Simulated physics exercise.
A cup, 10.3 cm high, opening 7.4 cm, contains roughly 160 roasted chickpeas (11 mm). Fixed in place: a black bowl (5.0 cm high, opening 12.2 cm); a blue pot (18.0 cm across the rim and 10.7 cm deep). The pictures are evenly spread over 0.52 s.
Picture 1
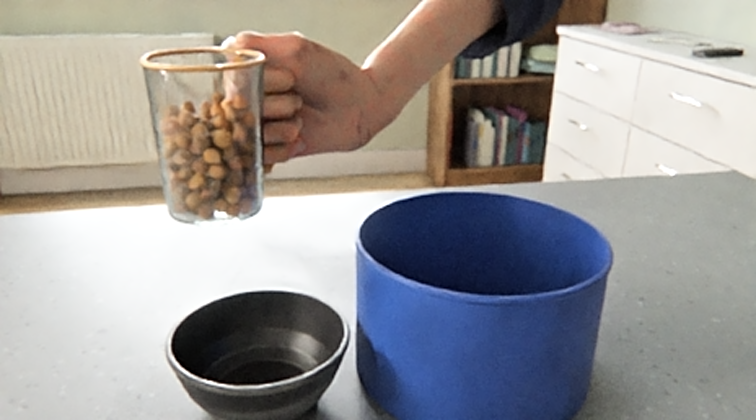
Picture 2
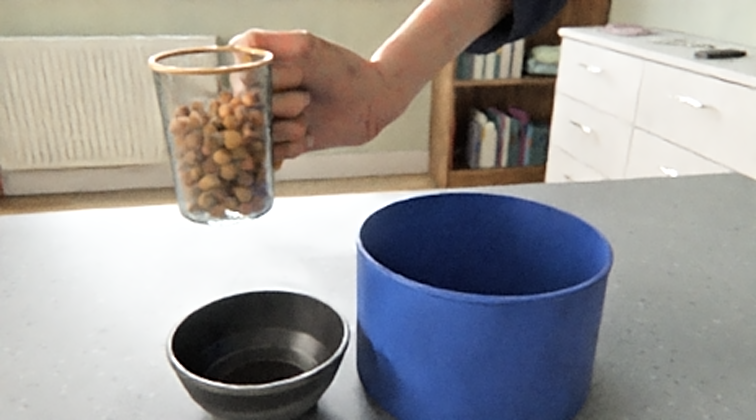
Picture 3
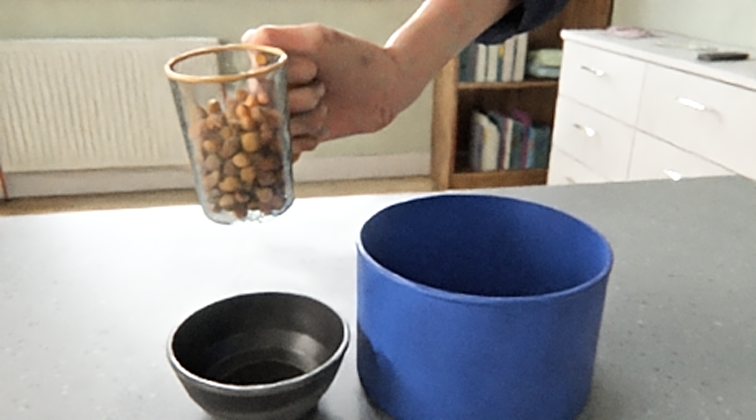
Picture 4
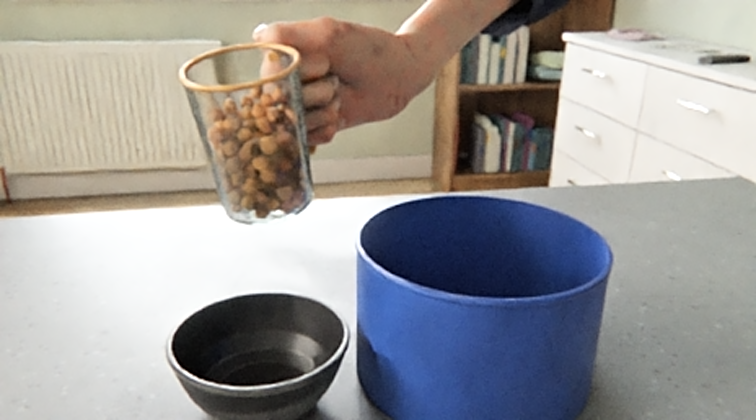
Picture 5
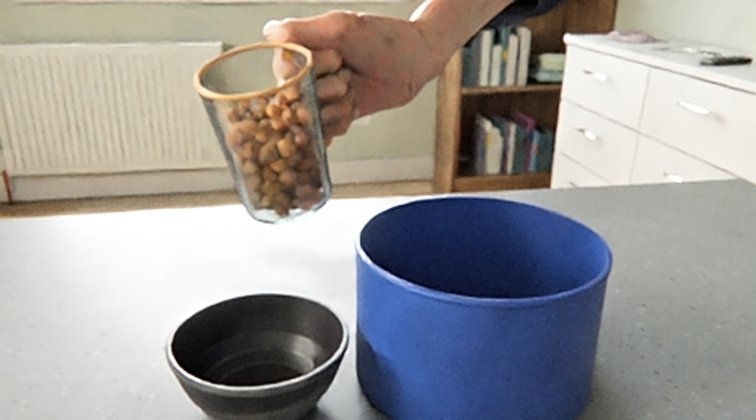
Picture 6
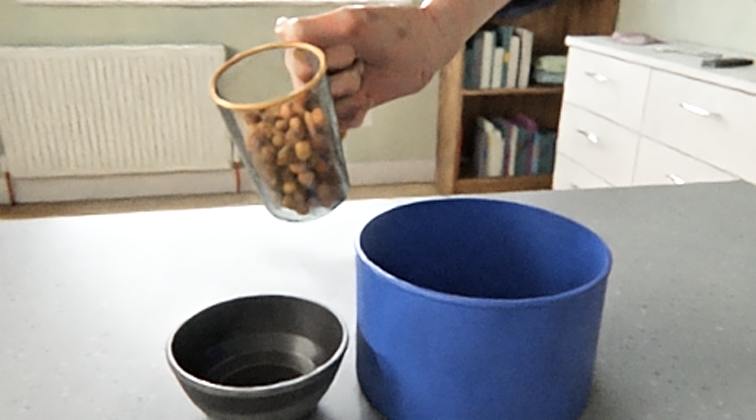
The clip opens with a hand holding an upright glass cup of roasted chickpeas above a table, with a black bowl below and a blue pot to the right. The hand moves the cup slightly right while steadily tilting it toward the front left, and the chickpeas stay inside the slanted cup.
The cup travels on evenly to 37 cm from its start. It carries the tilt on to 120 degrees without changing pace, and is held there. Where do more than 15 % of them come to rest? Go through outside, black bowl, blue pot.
Outside no, black bowl no, blue pot yes.
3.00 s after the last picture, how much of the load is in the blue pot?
Near 100 per cent so far.
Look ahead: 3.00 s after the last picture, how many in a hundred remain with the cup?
Roughly 0 per cent.
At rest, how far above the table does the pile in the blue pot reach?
About 3.5 cm.
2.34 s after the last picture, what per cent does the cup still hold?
About 0 per cent.
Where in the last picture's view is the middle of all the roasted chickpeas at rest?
Around (527, 377).
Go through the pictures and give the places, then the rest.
In the first frame, cup at (207, 95); tilt 0 degrees; moved 0.0 cm; lip at (163, 67); top of the load at (208, 114); black bowl at (260, 332); blue pot at (481, 235).
In the second frame, cup at (216, 97); tilt 2 degrees; moved 0.6 cm; lip at (172, 71); top of the load at (198, 114).
In the third frame, cup at (233, 103); tilt 8 degrees; moved 1.8 cm; low side front left; lip at (188, 79); top of the load at (214, 114).
In the fourth frame, cup at (250, 110); tilt 13 degrees; moved 2.9 cm; low side front left; lip at (204, 88); top of the load at (230, 114).
In the fifth frame, cup at (267, 117); tilt 19 degrees; moved 4.1 cm; low side front left; lip at (220, 97); top of the load at (303, 114).
In the sixth frame, cup at (284, 123); tilt 24 degrees; moved 5.3 cm; low side front left; lip at (236, 107); top of the load at (317, 112); black bowl at (259, 335); blue pot at (480, 240).
Then, 0.90 s after the last picture, tilt 71 degrees; cup 100 %; middle of all pieces near (437, 137).
Then, 1.65 s after the last picture, tilt 111 degrees; blue pot 10 %, cup 90 %; middle of all pieces near (533, 157).
Then, 2.34 s after the last picture, tilt 120 degrees; blue pot 100 %; middle of all pieces near (521, 369).
Then, 3.00 s after the last picture, tilt 120 degrees; blue pot 100 %; middle of all pieces near (521, 370).
In the end, blue pot 100 %, outside 0 %, cup 0 %, black bowl 0 %.
